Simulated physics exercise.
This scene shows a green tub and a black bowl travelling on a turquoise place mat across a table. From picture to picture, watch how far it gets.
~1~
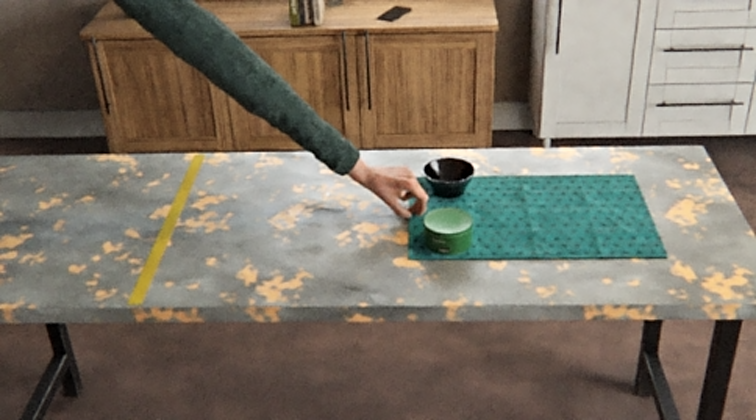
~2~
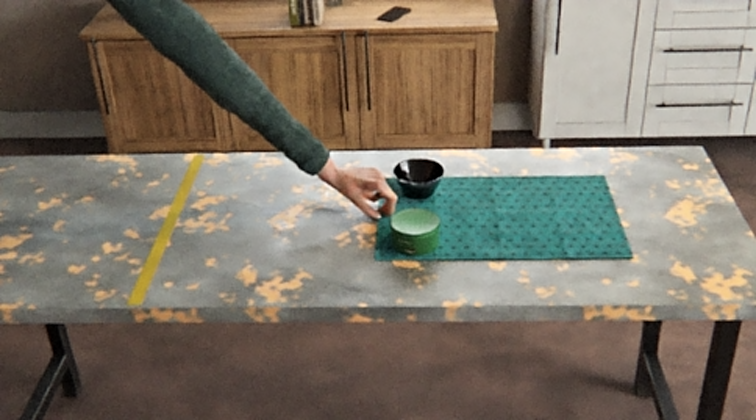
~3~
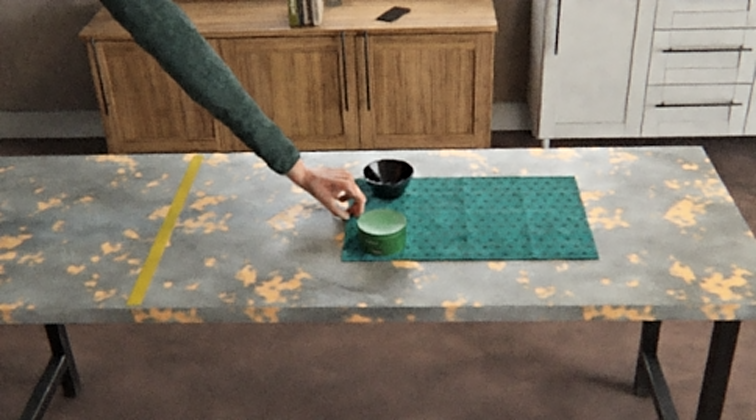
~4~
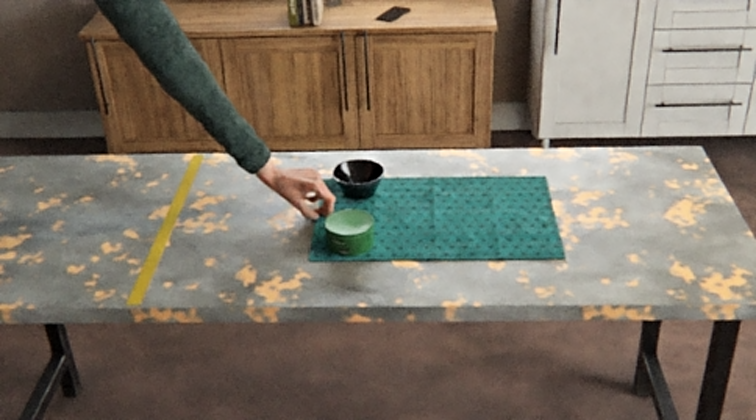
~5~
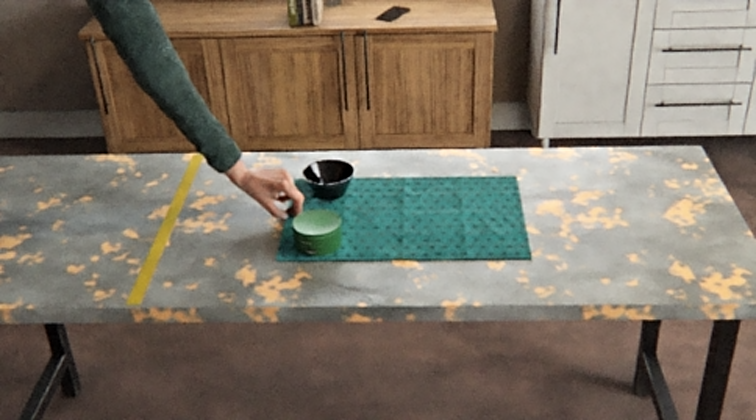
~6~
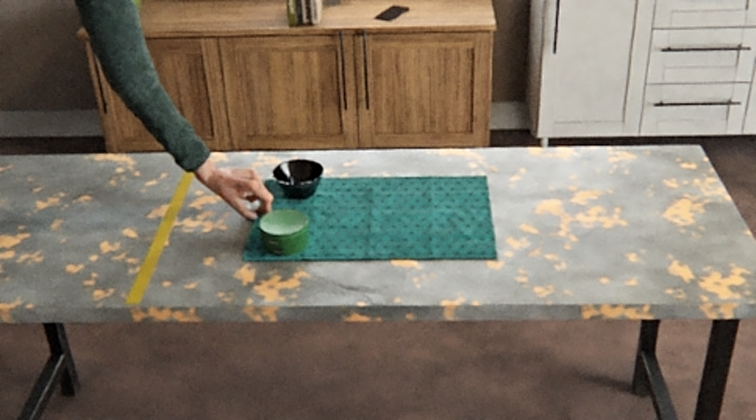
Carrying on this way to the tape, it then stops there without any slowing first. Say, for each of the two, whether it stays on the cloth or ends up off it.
Per item - green tub: Ends up off; black bowl: Ends up off.
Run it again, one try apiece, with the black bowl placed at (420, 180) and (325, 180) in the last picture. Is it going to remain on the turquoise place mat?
Try one: It rides out the stop; try two: It gets flung off.
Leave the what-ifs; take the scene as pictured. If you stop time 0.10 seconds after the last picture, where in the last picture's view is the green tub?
Close to (221, 233).
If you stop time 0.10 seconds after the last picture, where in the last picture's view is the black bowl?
Its middle sits close to (241, 183).
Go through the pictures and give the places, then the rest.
The first frame shows place mat end (409, 259); green tub (448, 220); black bowl (449, 170); tape (141, 288).
The second frame shows place mat end (375, 260), far hem (634, 258); black bowl (419, 171).
The third frame shows place mat end (342, 260); green tub (382, 221).
The fourth frame shows place mat end (309, 261), far hem (566, 258); black bowl (358, 171).
The fifth frame shows place mat end (276, 261); green tub (317, 222).
The sixth frame shows place mat end (243, 260), far hem (497, 258); green tub (283, 222); black bowl (298, 171); tape (139, 288).
Then, 0.10 s after the last picture, hem short of the tape; green tub on the cloth near (221, 233); black bowl on the cloth near (241, 183).
Then, 0.21 s after the last picture, hem at the tape; green tub ahead of the hem near (157, 234); black bowl ahead of the hem near (182, 184).
At rest, hem at the tape; green tub ahead of the hem near (103, 236); black bowl ahead of the hem near (131, 186). The green tub shoots off the front and the black bowl slides clear of the cloth.
